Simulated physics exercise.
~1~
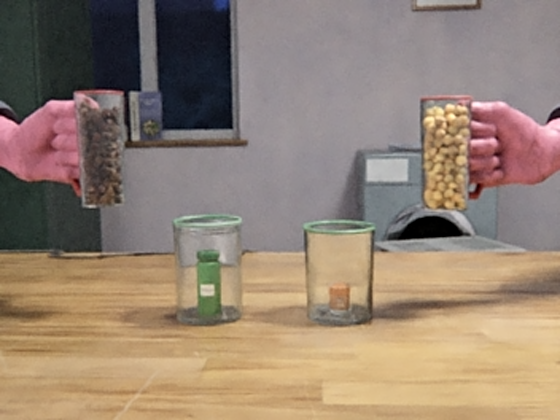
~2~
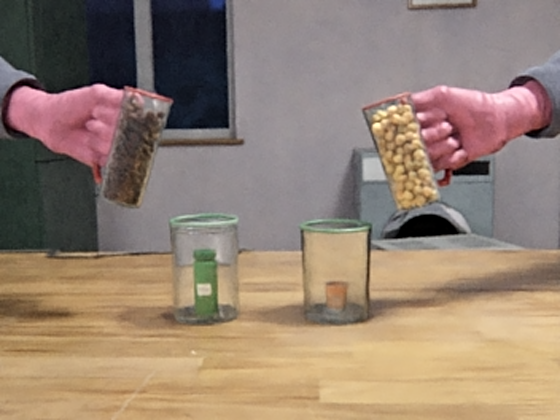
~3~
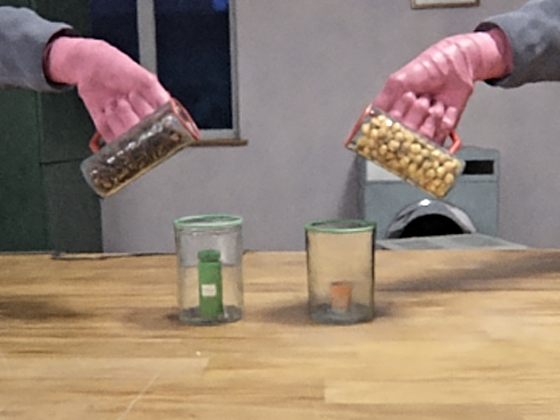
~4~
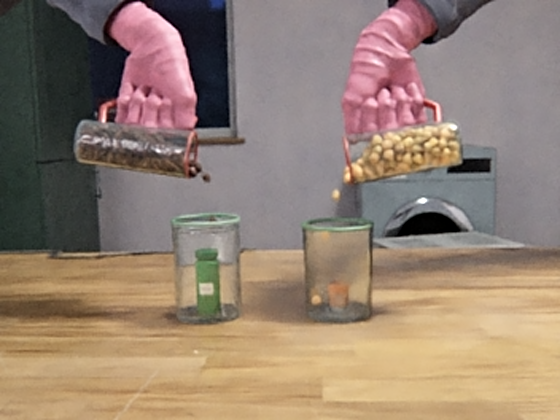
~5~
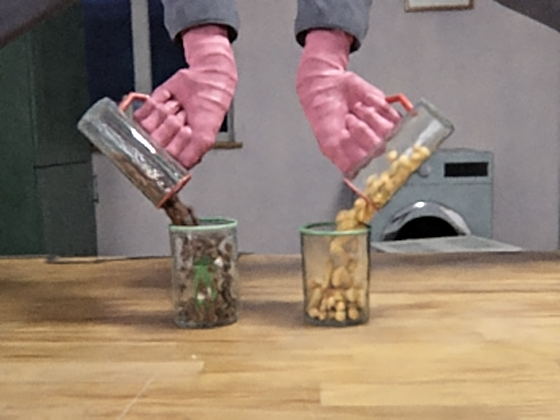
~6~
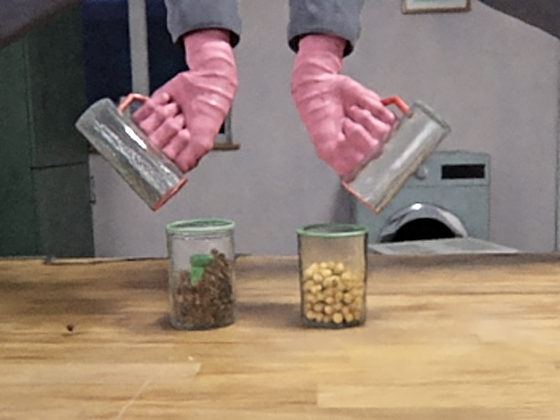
The clip shows two pink-gloved hands tipping cups of dark pieces and pale round pieces into clear containers holding a green bottle and a small orange object. Both cups empty, leaving the bottle's top visible on the left, the orange object covered, and one dark piece on the table.
